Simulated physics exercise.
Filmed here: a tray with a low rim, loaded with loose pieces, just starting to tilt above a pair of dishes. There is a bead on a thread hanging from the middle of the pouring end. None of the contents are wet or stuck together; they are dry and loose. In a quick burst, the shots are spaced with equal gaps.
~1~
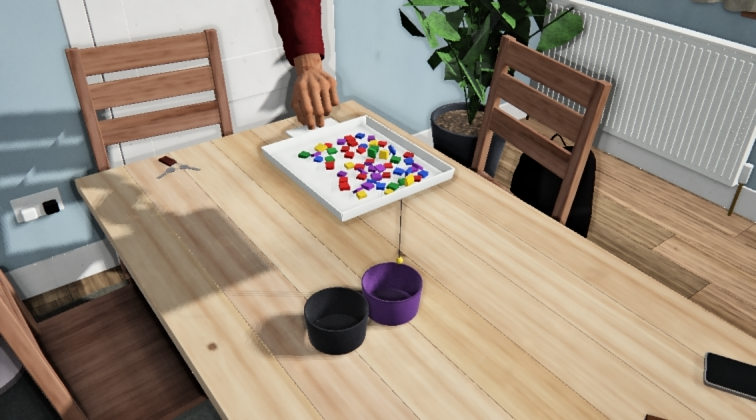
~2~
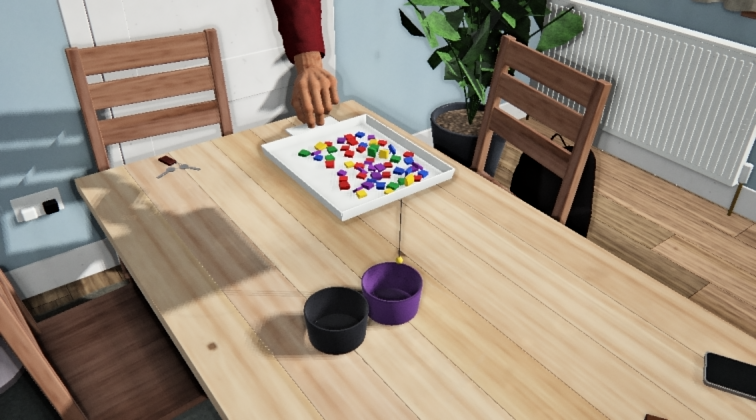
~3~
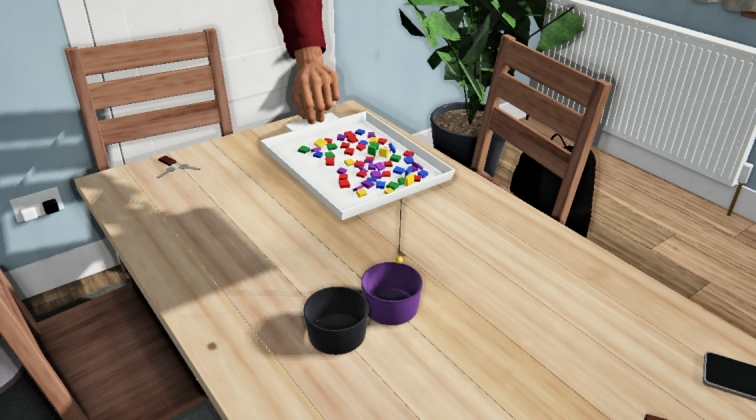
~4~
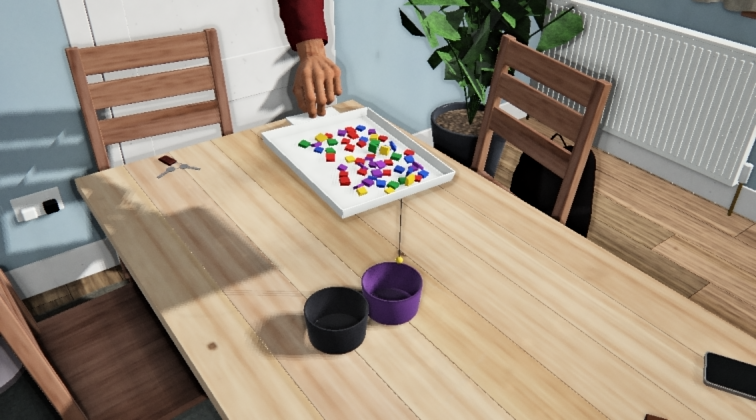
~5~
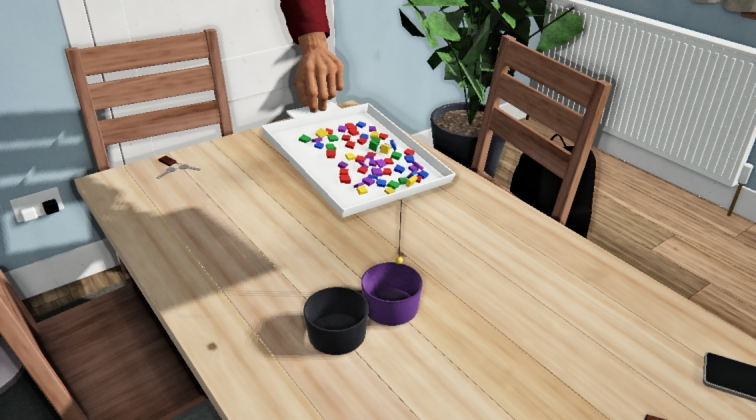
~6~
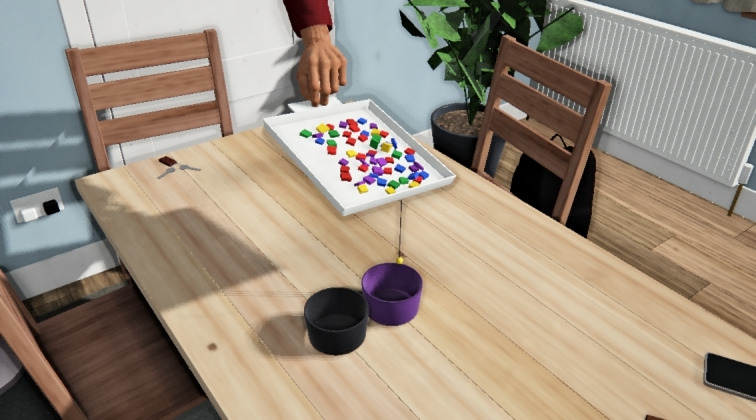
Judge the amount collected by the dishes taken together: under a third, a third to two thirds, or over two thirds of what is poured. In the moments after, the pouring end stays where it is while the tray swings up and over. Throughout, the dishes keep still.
Under a third is collected.
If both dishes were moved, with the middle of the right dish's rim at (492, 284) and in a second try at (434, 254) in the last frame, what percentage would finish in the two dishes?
It works out to 0 percent and then 60 percent.
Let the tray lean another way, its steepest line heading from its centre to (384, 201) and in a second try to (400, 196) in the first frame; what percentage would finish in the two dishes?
It comes to about 60 per cent the first time and about 20 per cent the second.
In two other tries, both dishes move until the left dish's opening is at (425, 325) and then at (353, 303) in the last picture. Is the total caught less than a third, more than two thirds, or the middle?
Taking the tries in order: Under a third and below one third.
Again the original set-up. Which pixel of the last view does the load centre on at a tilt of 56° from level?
In the last view, the load is centred close to (414, 160).
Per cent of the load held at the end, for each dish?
0 percent ends in the left dish, 0 percent in the right.
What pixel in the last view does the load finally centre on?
It settles centred around (445, 277).
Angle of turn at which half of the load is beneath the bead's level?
Tilt: Around 105 degrees.
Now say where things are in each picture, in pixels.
The first picture shows corners of the pouring end at (342, 212) and (452, 169), level; middle of the load at (370, 161), mosaic tiles; left dish at (355, 338); right dish at (410, 309); bead on its thread at (399, 260).
The second picture shows corners of the pouring end at (343, 211) and (452, 169), level; middle of the load at (370, 160).
The third picture shows corners of the pouring end at (343, 210) and (452, 170), tipped barely, lowest at the right corner; middle of the load at (370, 158).
The fourth picture shows corners of the pouring end at (344, 209) and (453, 171), tipped a little, lowest at the right corner; middle of the load at (371, 156).
The fifth picture shows corners of the pouring end at (344, 208) and (453, 173), tipped a little, lowest at the right corner; middle of the load at (371, 154).
The sixth picture shows corners of the pouring end at (345, 207) and (453, 175), tipped a little, lowest at the right corner; middle of the load at (372, 152), a stray few on the move; left dish at (355, 338); right dish at (410, 309).
Soon after the last picture, tray tipped steeply; nearly all on the tray; a stray few in the air.
A little later, tray tipped right over; nearly all on the tray; a small part outside both; a stray few in the air.
Later still, tray tipped past a quarter turn; all outside both.
At rest, tray tipped past a quarter turn; none in the left dish; none in the right dish; all outside both.
